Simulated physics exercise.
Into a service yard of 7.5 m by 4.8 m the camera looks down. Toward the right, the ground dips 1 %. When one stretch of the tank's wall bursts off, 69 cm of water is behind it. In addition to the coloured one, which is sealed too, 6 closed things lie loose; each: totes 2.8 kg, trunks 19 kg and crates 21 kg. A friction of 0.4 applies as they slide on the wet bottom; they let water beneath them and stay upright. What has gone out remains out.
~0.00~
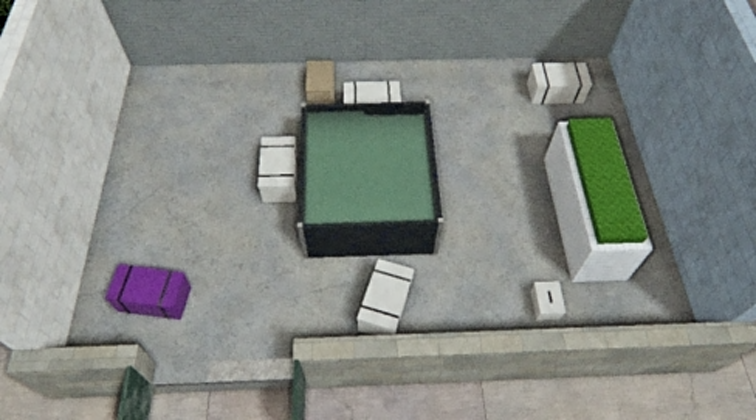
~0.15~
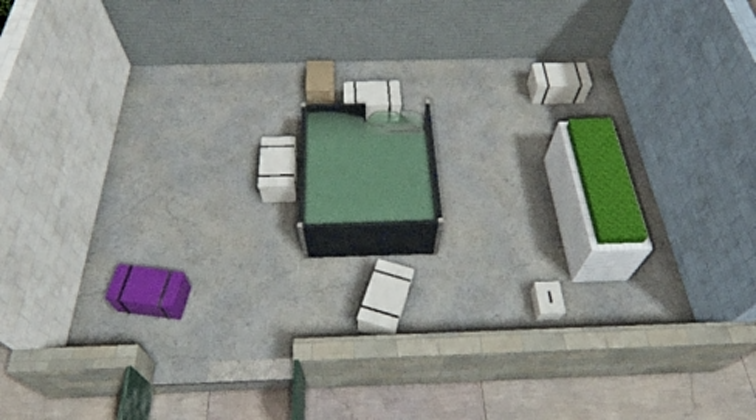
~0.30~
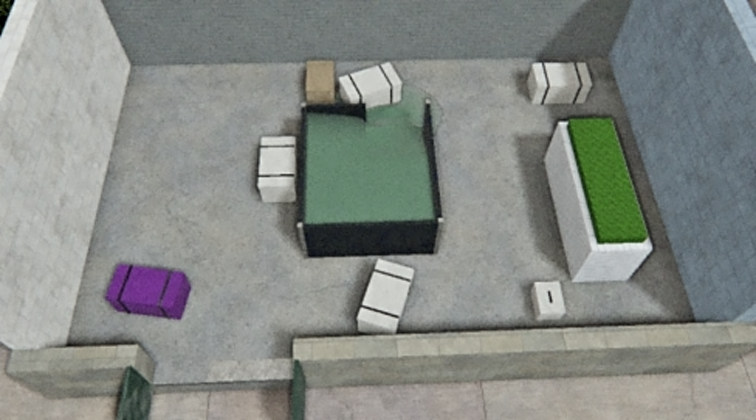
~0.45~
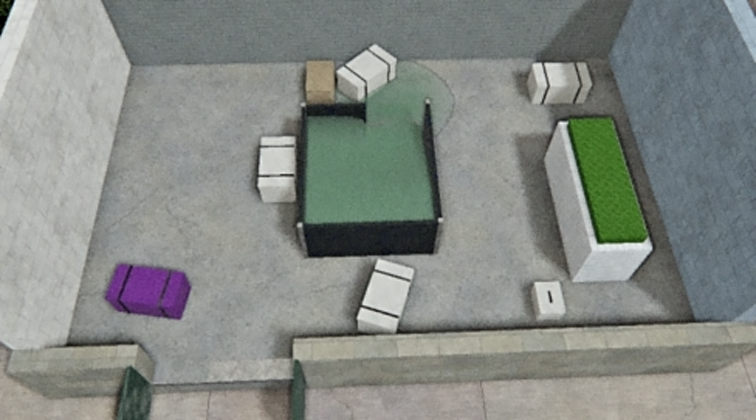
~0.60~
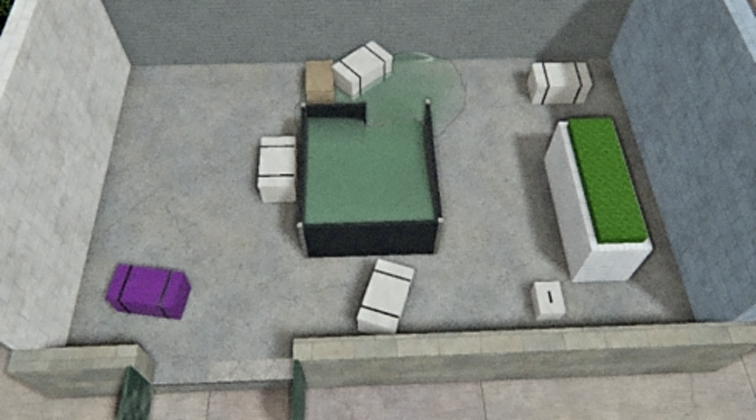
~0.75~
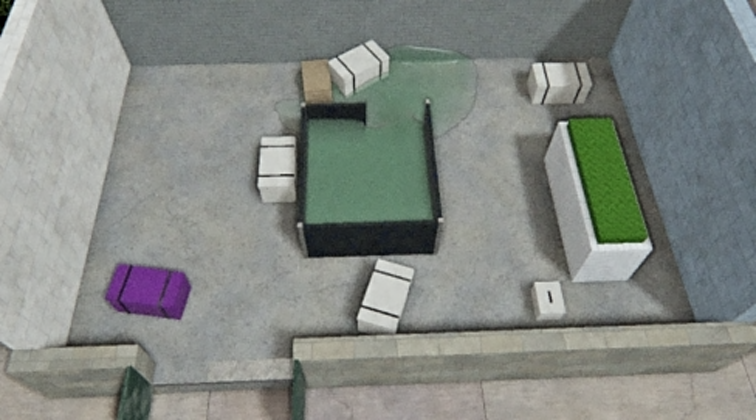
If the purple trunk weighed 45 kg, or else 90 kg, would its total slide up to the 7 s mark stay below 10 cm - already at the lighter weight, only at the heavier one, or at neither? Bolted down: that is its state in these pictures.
Answer: Already at the lighter weight.
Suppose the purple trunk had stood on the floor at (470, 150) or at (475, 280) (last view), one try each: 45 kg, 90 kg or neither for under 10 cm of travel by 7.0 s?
In turn: The lighter suffices; the lighter suffices.
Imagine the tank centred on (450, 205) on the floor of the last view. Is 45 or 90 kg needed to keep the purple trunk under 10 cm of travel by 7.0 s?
In that case the smaller load will do.
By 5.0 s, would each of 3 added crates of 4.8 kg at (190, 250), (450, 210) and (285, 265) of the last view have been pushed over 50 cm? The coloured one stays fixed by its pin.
Each in turn: Not that far, not that far, not that far.
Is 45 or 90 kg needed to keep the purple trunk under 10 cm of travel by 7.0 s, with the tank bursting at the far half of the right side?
Result: Lesser mass sufficient.
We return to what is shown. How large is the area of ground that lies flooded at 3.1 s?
18 m2.
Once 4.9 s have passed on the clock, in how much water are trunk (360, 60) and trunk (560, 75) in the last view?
7 and 9 cm.
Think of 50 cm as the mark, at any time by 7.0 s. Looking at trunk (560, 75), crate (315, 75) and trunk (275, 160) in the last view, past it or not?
Beyond the mark, beyond the mark, below the mark.
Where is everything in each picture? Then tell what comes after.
The first picture shows the purple trunk at (145, 285) rests on the ground; water covers 2.7 m2; 0 of 7 have shifted.
The second picture shows the purple trunk at (145, 285), on the bottom; water covers 3.1 m2; 0 of 7 have shifted.
The third picture shows the purple trunk at (145, 285), on the bottom; water covers 3.8 m2; 1 of 7 have shifted.
The fourth picture shows the purple trunk at (145, 285) rests on the ground; water covers 4.8 m2; 1 of 7 have shifted.
The fifth picture shows the purple trunk at (145, 285), on the bottom; water covers 5.7 m2; 1 of 7 have shifted.
The sixth picture shows the purple trunk at (145, 285), on the bottom; water covers 6.2 m2; 2 of 7 have shifted.
After 1.4 s the purple trunk would be 0 cm from its start with 45 kg and 0 cm from its start with 90 kg; 0 cm of water round it then.
After 3.1 s the purple trunk would be 0 cm from its start with 45 kg and 0 cm from its start with 90 kg; 0 cm of water round it then.
After 4.9 s the purple trunk would be 0 cm from its start with 45 kg and 0 cm from its start with 90 kg; 2 cm of water round it then.
After 7.0 s the purple trunk would be 0 cm from its start with 45 kg and 0 cm from its start with 90 kg; 4 cm of water round it then.
